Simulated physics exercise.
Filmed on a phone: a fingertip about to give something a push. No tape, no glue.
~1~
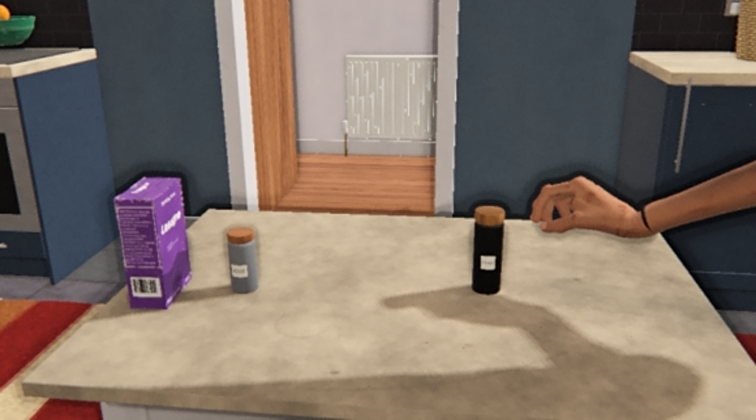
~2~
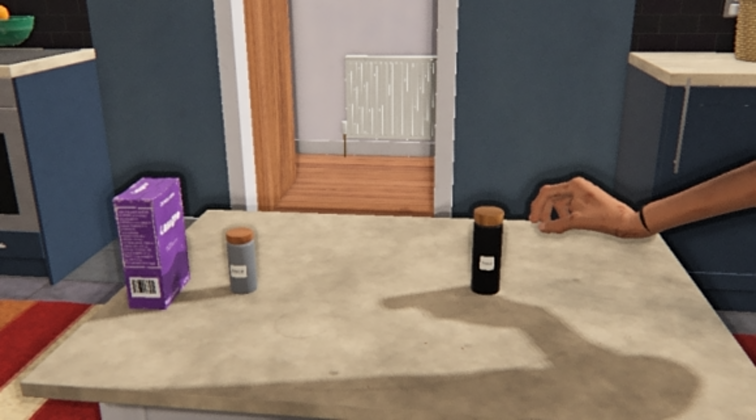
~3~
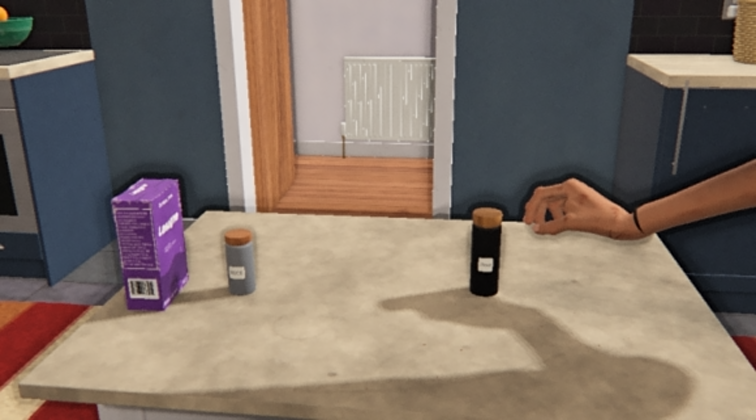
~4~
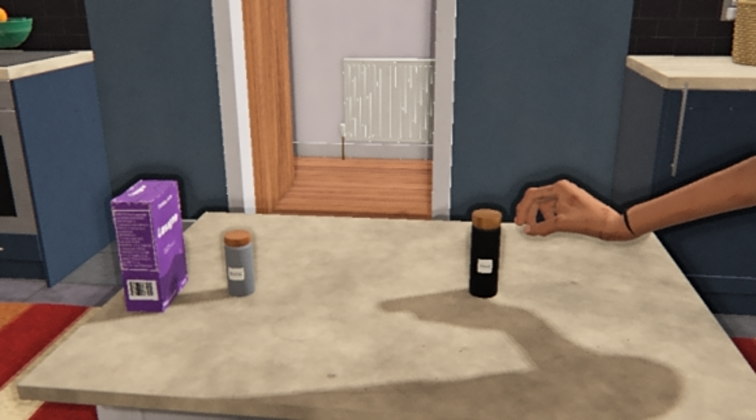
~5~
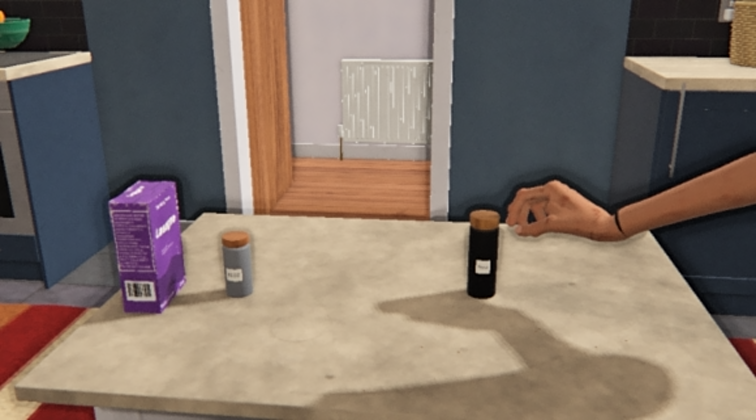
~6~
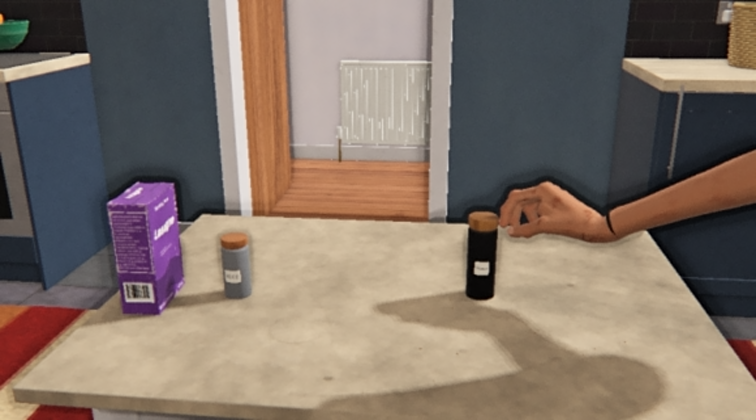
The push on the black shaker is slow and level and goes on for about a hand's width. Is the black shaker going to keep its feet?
The black shaker topples.
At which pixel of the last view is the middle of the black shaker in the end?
Near (416, 278).
Then, 0.30 s past the last view, black shaker rocked 15° from its first pose near (471, 253).
Then, 0.60 s past the last view, black shaker rocked 50° from its first pose near (444, 258).
Then, 0.70 s past the last view, black shaker on its side near (420, 280).
Then, 0.90 s past the last view, black shaker on its side near (415, 278).
Finally, down or leaning hard on the table, black shaker. Final places as the last picture's camera would see them, black shaker near (415, 278).
